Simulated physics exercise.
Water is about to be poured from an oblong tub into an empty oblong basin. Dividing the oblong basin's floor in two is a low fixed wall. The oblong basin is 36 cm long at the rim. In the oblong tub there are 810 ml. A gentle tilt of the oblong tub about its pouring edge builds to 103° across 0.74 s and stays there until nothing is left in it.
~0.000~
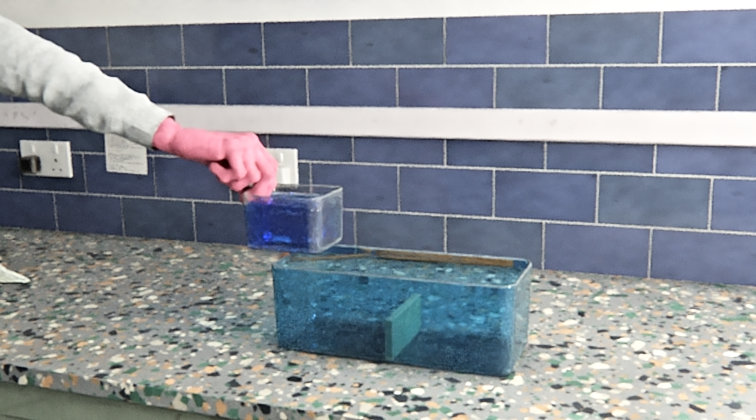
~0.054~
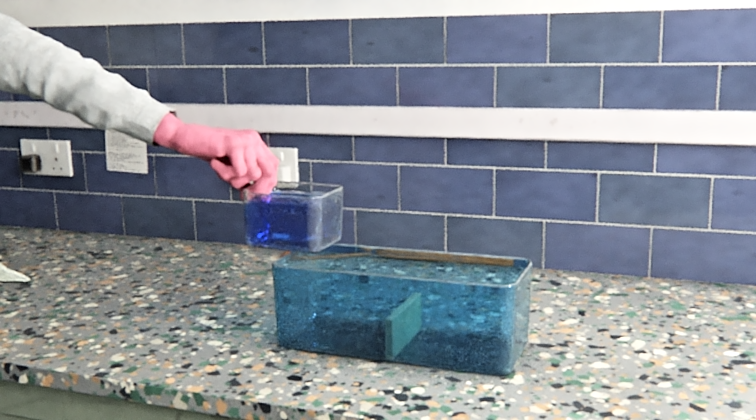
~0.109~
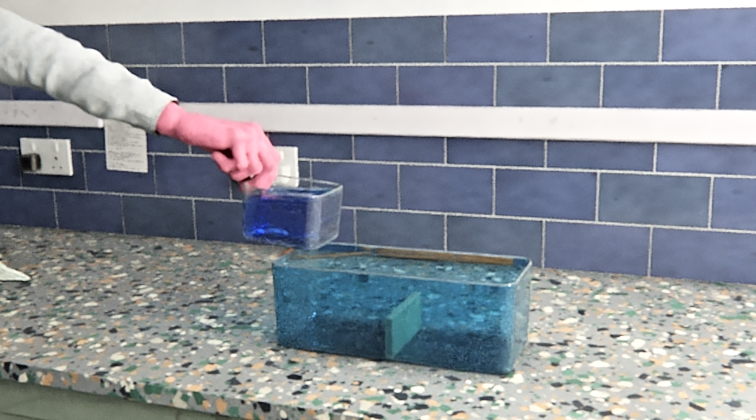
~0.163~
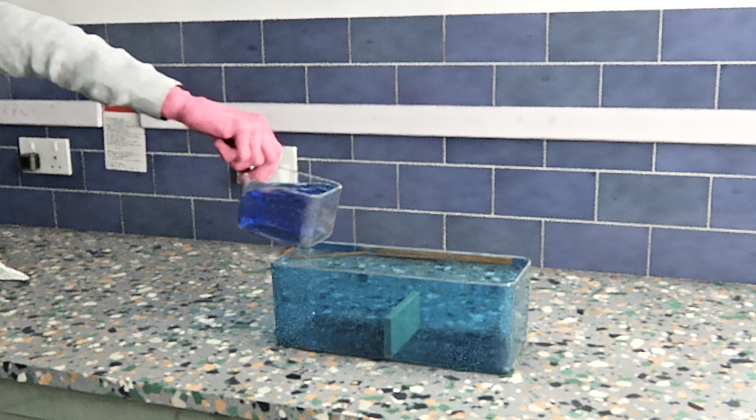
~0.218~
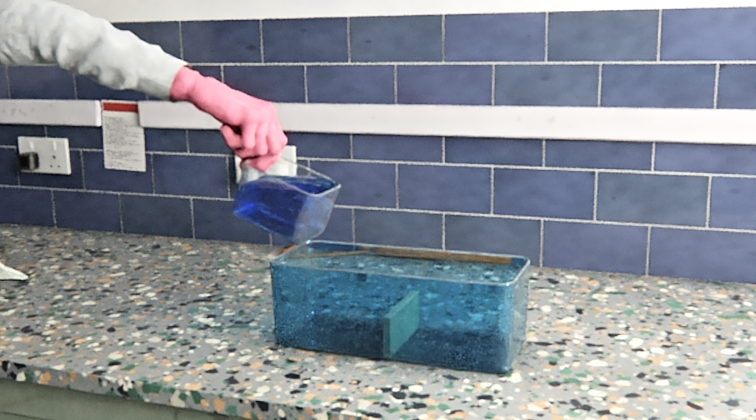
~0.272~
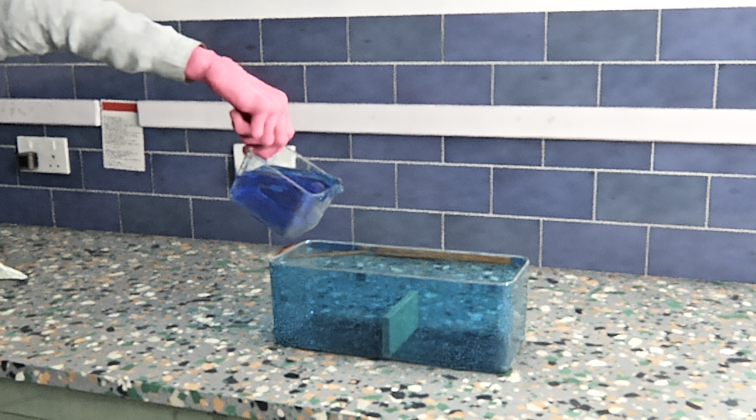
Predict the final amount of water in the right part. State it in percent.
The right part ends with roughly 54 per cent.
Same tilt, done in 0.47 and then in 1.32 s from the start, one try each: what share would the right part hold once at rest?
Respectively 55 and 30 %.
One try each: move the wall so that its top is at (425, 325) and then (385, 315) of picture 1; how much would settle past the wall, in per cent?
35 in a hundred, followed by 80 in a hundred.
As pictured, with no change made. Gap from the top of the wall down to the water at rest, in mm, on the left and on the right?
The left comes to roughly 44 mm and the right to roughly 40 mm.
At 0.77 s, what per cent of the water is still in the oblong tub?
Around 6 in a hundred is still there.
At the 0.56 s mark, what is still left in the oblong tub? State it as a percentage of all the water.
42 %.
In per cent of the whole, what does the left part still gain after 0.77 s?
I'd put it at some 16 percent.
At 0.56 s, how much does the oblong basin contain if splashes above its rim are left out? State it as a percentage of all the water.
Fraction in basin: Approx. 16%.
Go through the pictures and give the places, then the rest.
Tilt 0°; pouring edge (331, 194); surface from (260, 197) to (332, 201); the oblong basin's rim runs from (289, 255) to (523, 275); the wall's top is at (404, 307), in the first frame.
Tilt 1°; pouring edge (332, 193); surface from (260, 196) to (332, 199), in the second frame.
Tilt 5°; pouring edge (331, 193); surface from (259, 193) to (332, 194), in the third frame.
Tilt 12°; pouring edge (330, 192); surface from (257, 188) to (331, 190), in the fourth frame.
Tilt 21°; pouring edge (329, 192); surface from (254, 181) to (331, 187); 1 per cent is over the edge, in the fifth frame.
Tilt 31°; pouring edge (328, 192); surface from (249, 178) to (329, 187); 4 per cent is over the edge, in the sixth frame.
By 0.56 s the tilt is 89° and 43 per cent is still to pour, 16 is left of the wall and 0 right of it.
By 0.77 s the tilt is 103° and 6 per cent is still to pour, 28 is left of the wall and 54 right of it.
By 1.00 s the tilt is 103° and 0 per cent is still to pour, 41 is left of the wall and 54 right of it.
By 1.24 s the tilt is 103° and 0 per cent is still to pour, 44 is left of the wall and 54 right of it.
At rest 44 per cent lies left of the wall, 54 right of it and 2 outside.
